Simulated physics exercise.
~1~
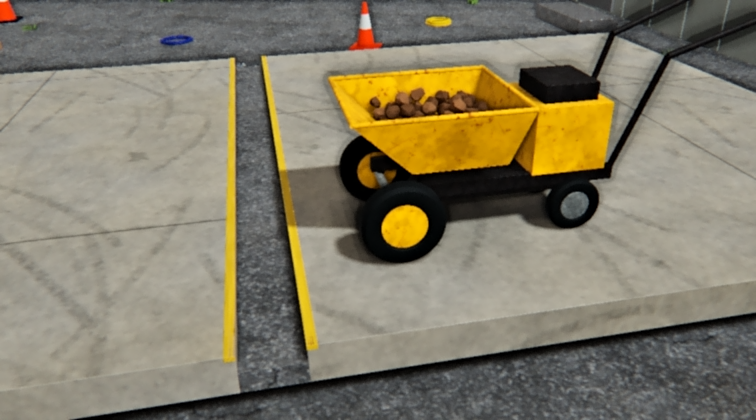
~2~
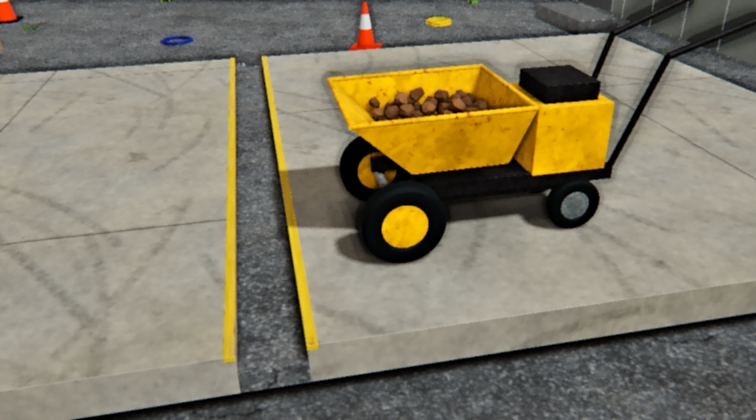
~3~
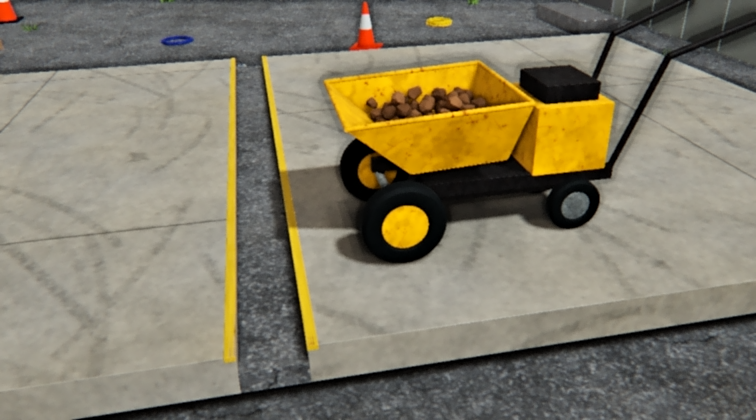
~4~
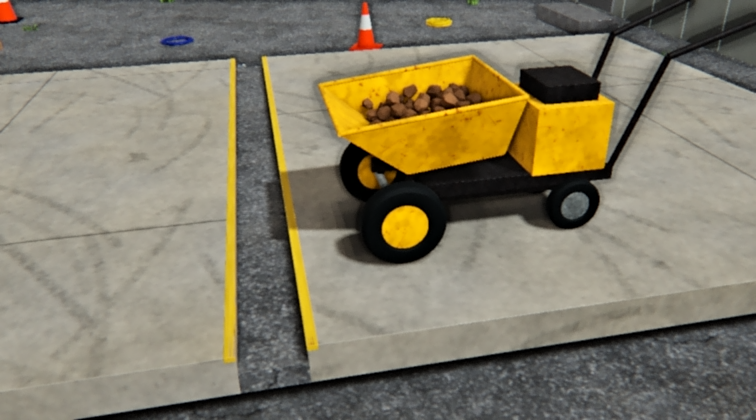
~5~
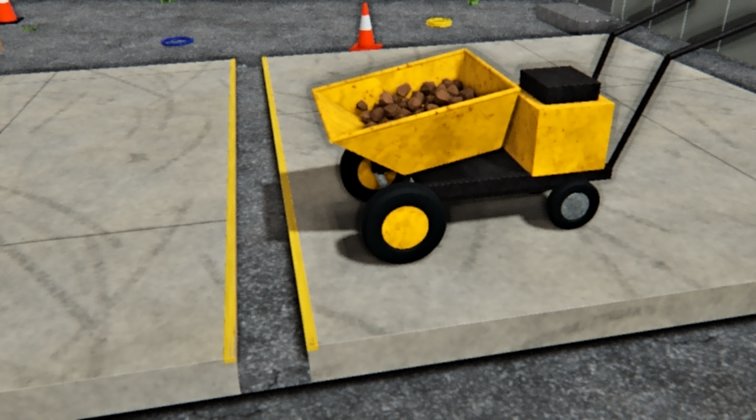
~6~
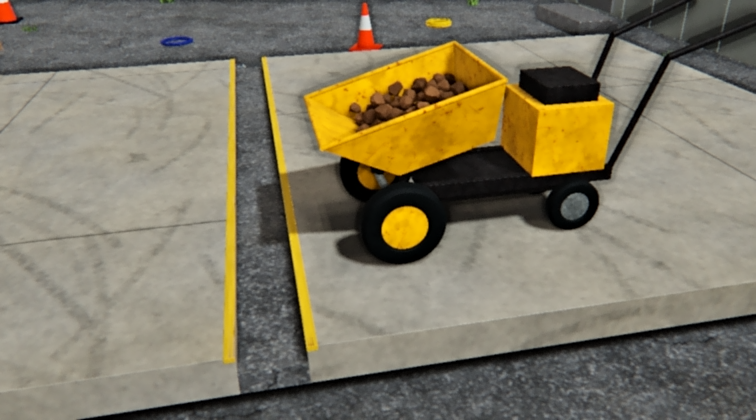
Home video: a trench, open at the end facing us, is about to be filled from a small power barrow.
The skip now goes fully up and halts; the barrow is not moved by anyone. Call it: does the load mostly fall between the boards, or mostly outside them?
It mostly falls between the boards.
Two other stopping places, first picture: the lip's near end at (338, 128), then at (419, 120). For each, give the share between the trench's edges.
First try: 50 per cent; second try: 50 per cent.
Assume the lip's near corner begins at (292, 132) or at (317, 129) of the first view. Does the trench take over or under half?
Position 1 falls short of half; position 2 falls short of half.
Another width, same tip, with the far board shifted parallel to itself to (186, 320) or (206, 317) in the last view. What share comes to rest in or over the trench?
Close to 90 per cent in the first, close to 90 per cent in the second.
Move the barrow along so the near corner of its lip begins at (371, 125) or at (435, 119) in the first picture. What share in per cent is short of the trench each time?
Roughly 10 and 40 percent respectively.
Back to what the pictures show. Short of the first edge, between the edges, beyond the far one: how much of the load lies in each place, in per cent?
Short 0, between 70, beyond 15.
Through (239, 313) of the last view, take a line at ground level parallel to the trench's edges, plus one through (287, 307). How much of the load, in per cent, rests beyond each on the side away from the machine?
About 20 and 80 %.
Just after the last frame, skip tipped steeply; every one in the skip.
A moment on, skip tipped right over; roughly half in the skip; roughly half in or heaped over the trench; just a few beyond it.
Further on, skip tipped right over; about a tenth in the skip; roughly two thirds in or heaped over the trench; about a tenth beyond it.
When it is over, skip tipped right over; about a tenth in the skip; roughly two thirds in or heaped over the trench; about a tenth beyond it.
